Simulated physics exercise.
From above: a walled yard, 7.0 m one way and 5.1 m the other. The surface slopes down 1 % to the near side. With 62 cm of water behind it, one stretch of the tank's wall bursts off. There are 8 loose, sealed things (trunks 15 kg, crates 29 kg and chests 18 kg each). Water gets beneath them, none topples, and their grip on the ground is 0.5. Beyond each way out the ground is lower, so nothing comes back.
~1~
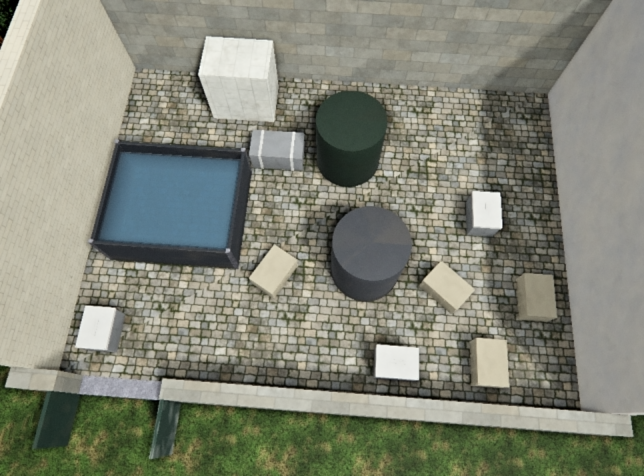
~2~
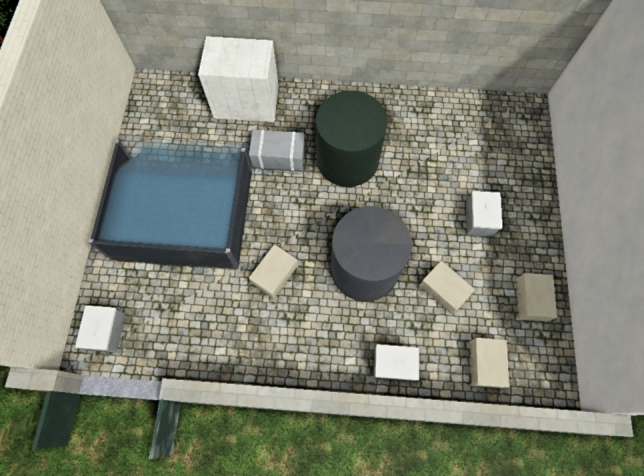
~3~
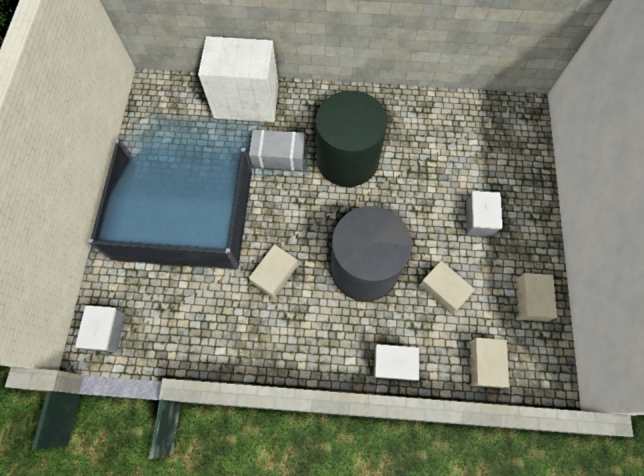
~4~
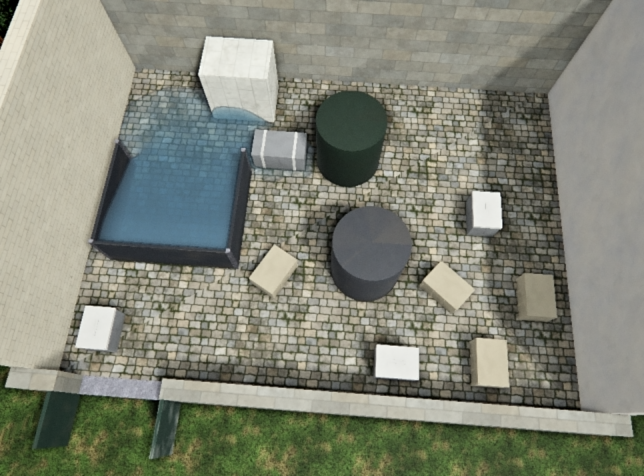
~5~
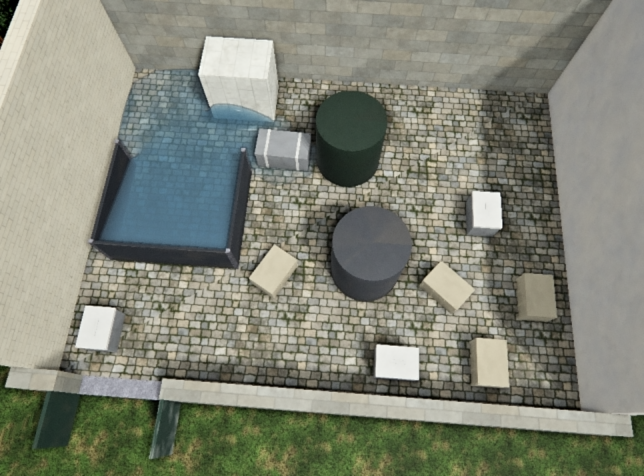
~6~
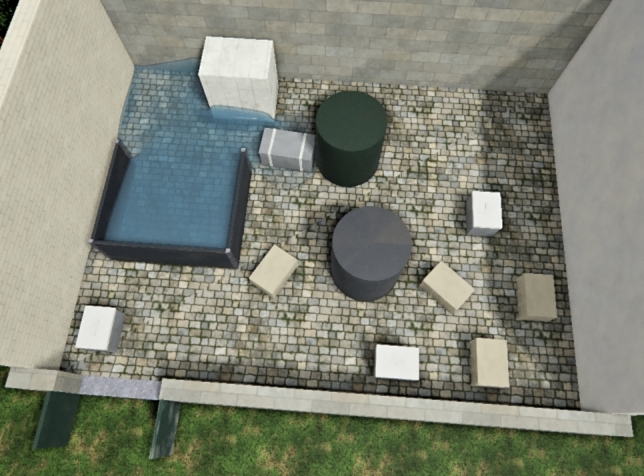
Water pours out through the open far side of a dark-walled tank at the left of a cobbled, walled yard. It spreads across the paving to the back wall and around a large white block, then nudges a grey banded trunk slightly right, toward a dark green cylinder, while the other boxes stay still.
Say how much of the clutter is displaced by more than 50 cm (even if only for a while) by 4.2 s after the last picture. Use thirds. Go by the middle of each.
That comes to under a third.
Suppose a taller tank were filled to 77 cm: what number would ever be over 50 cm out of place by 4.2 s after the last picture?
In that case 2 of them.
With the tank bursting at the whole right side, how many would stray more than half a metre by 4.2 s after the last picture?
In that case 3 of them.
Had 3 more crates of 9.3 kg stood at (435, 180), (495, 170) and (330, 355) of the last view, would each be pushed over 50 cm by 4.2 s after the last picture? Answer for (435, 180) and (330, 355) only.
In that order: Less, short of it.
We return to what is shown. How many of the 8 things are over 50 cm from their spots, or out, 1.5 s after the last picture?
By then 1.
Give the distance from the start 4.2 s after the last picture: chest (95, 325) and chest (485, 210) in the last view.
In turn: 50 cm, 0 cm.
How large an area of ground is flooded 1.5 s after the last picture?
Some 13 m2.
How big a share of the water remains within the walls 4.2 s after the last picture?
About 98 per cent.
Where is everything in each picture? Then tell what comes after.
The first picture shows a trunk at (277, 144), on the bottom; a crate at (492, 362) rests on the ground; 2.7 m2 under water; 0 of 8 have shifted.
The second picture shows a trunk at (277, 144), on the bottom; a crate at (492, 362), on the bottom; 3.7 m2 under water; 0 of 8 have shifted.
The third picture shows a trunk at (277, 144), on the bottom; a crate at (492, 362) rests on the ground; water covers 4.8 m2; 0 of 8 have shifted.
The fourth picture shows a trunk at (279, 144), on the bottom, 4 cm from its start; a crate at (492, 362) rests on the ground; 5.7 m2 under water; 0 of 8 have shifted.
The fifth picture shows a trunk at (283, 143), on the bottom, 9 cm from its start; a crate at (492, 362) rests on the ground; water covers 6.5 m2; 1 of 8 have shifted.
The sixth picture shows a trunk at (287, 144), on the bottom, 16 cm from its start; a crate at (492, 362), on the bottom; 6.9 m2 under water; 1 of 8 have shifted.
Then, 0.4 s after the last picture 0 of 8 are over 50 cm from their spots; 0 afloat.
Then, 1.5 s after the last picture 1 of 8 are over 50 cm from their spots; 0 afloat.
Then, 2.8 s after the last picture 1 of 8 are over 50 cm from their spots; 0 afloat.
Then, 4.2 s after the last picture 1 of 8 are over 50 cm from their spots, and 1 have been at some point; 0 afloat.
